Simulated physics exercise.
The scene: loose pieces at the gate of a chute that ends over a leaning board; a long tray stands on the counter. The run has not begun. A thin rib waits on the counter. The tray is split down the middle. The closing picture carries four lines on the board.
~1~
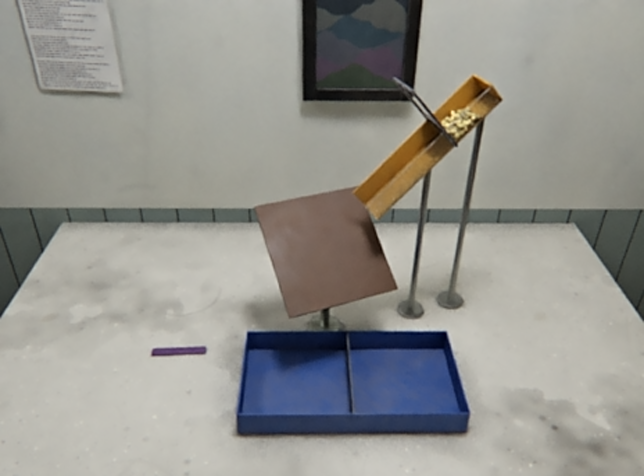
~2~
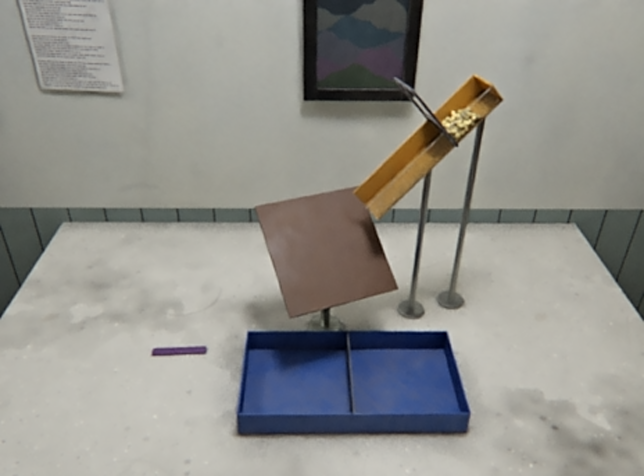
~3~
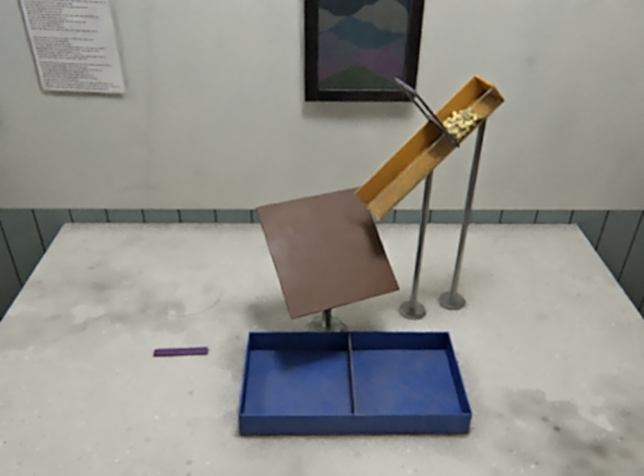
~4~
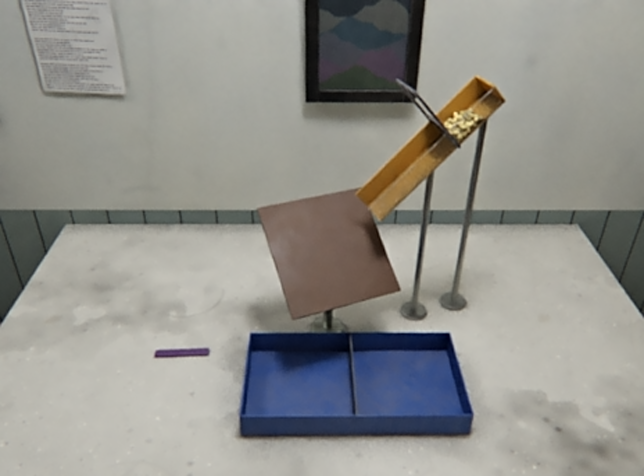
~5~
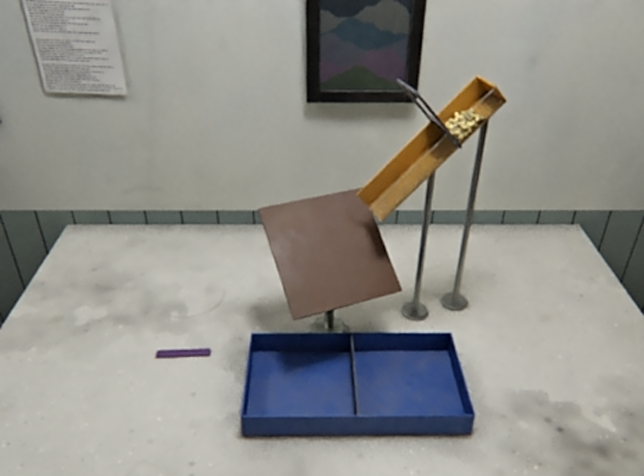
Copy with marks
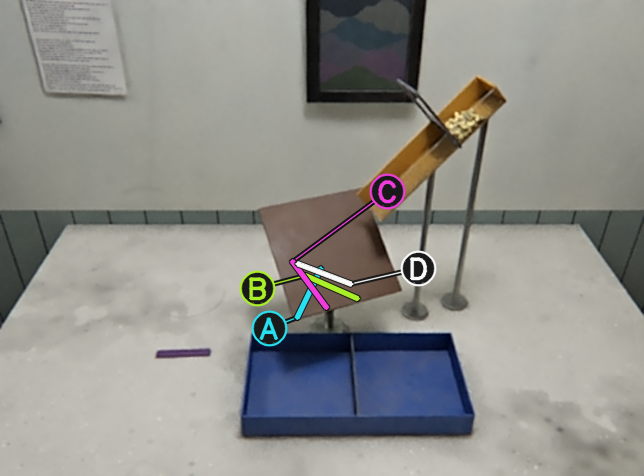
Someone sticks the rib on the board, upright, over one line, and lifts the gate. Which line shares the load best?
C beats the others.
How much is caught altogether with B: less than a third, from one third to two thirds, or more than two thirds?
More than two thirds.
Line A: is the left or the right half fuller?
More lands on the left.
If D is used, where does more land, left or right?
The right half.
On the marked copy, line A from (320, 268) to (297, 317); line B from (305, 275) to (357, 298); line C from (292, 261) to (326, 307); line D from (298, 263) to (350, 284).
For line A, of what is caught, the bulk in the left half, a small share in the right.
For line B, of what is caught, a small share in the left half, the bulk in the right.
For line C, of what is caught, close to half in the left half, close to half in the right.
For line D, of what is caught, a small share in the left half, the bulk in the right.
